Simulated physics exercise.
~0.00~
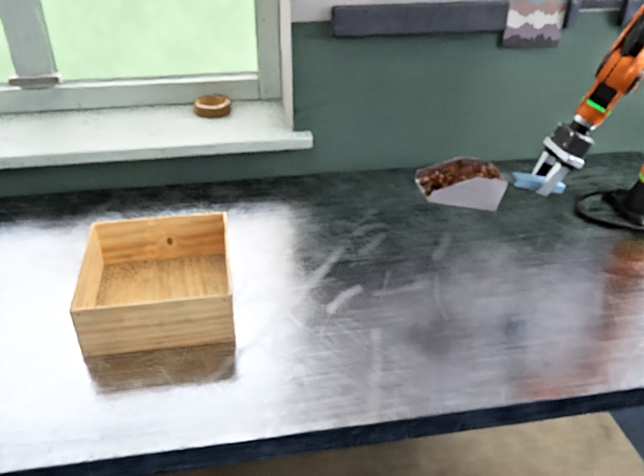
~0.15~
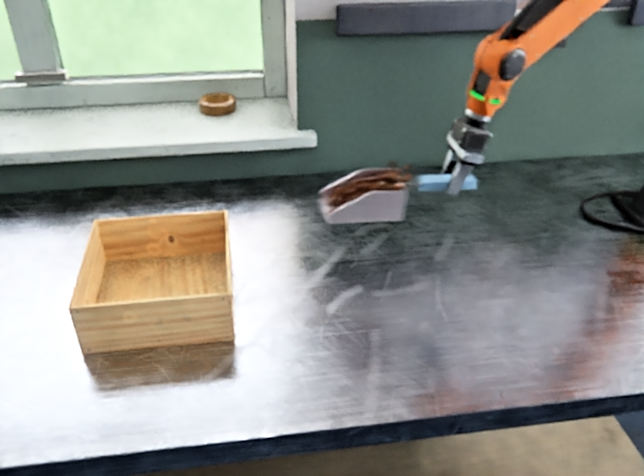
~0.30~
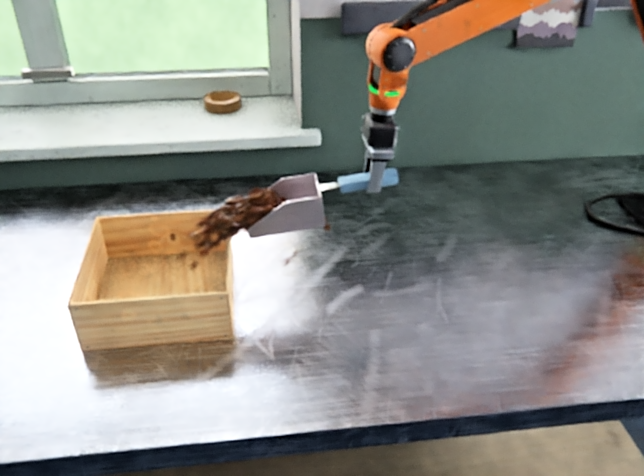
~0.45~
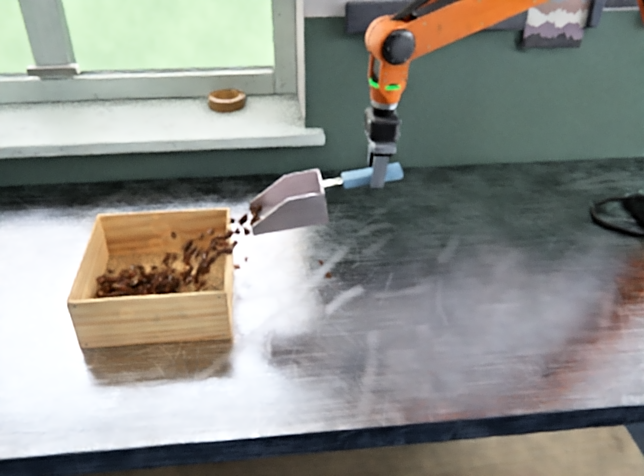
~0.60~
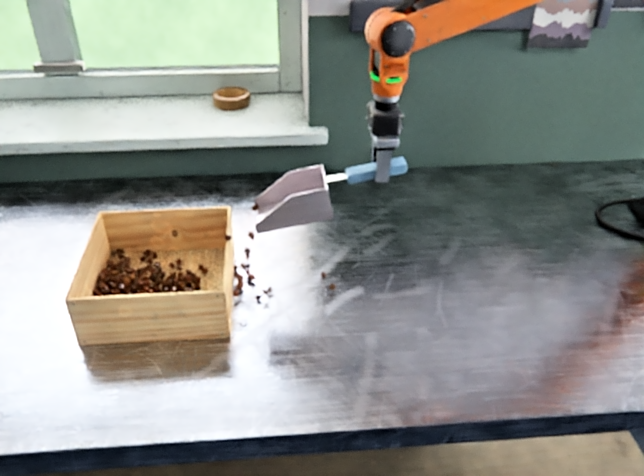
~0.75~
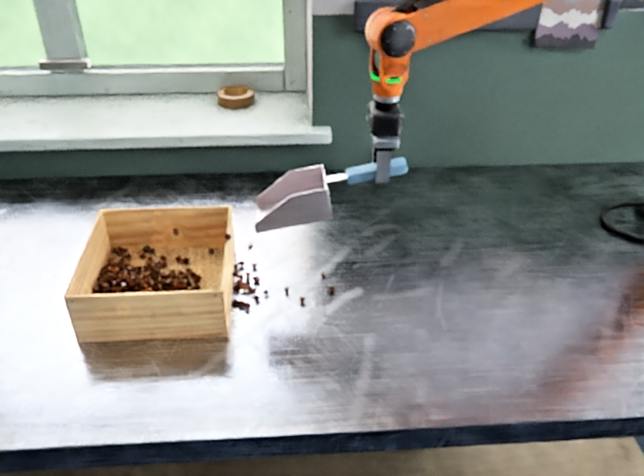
On a dark, shiny table by a window, an orange robot arm carries a scoop of brown pellets left and tilts it, pouring them into an open wooden box; most land inside, while some lie scattered on the tabletop beside it beneath the emptied scoop.
